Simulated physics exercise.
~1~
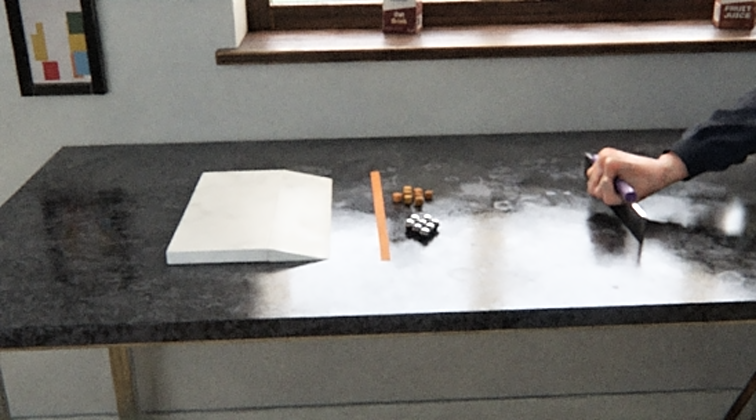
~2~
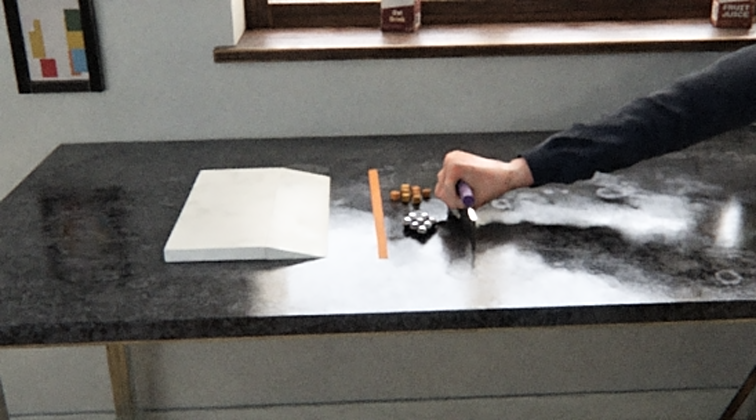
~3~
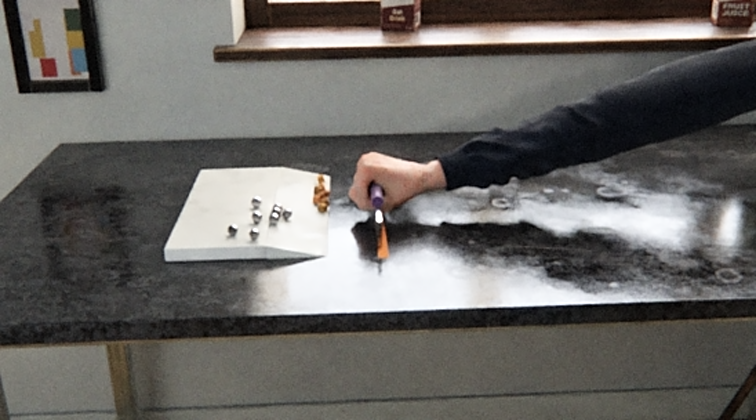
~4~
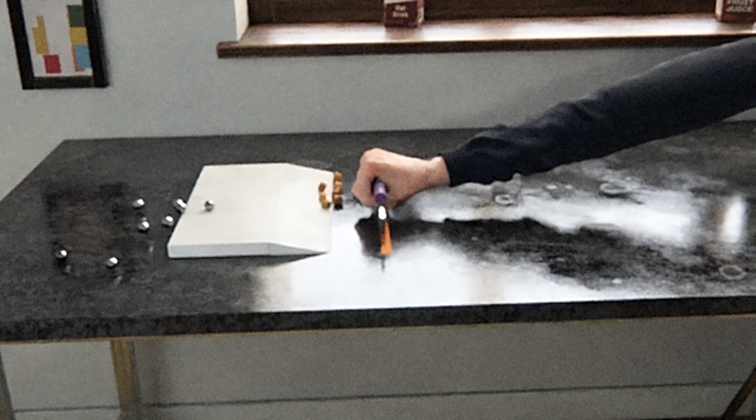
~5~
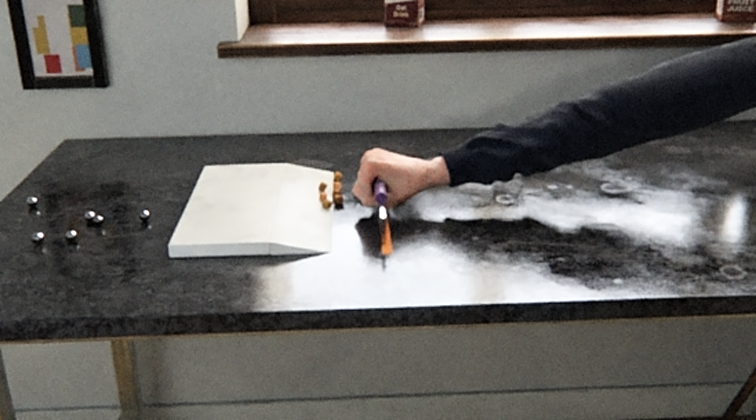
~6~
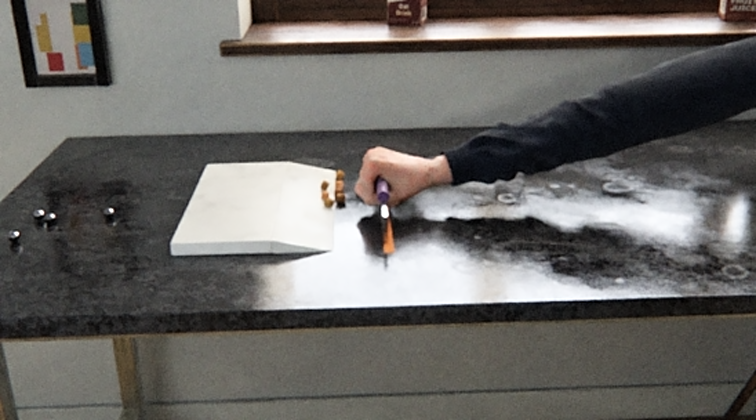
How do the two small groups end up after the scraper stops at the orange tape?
The silver balls at the front go up and over the top of the ramp, ending on the table to its left. The orange-brown pieces at the back fall short of the top and stay around the ramp's right edge.
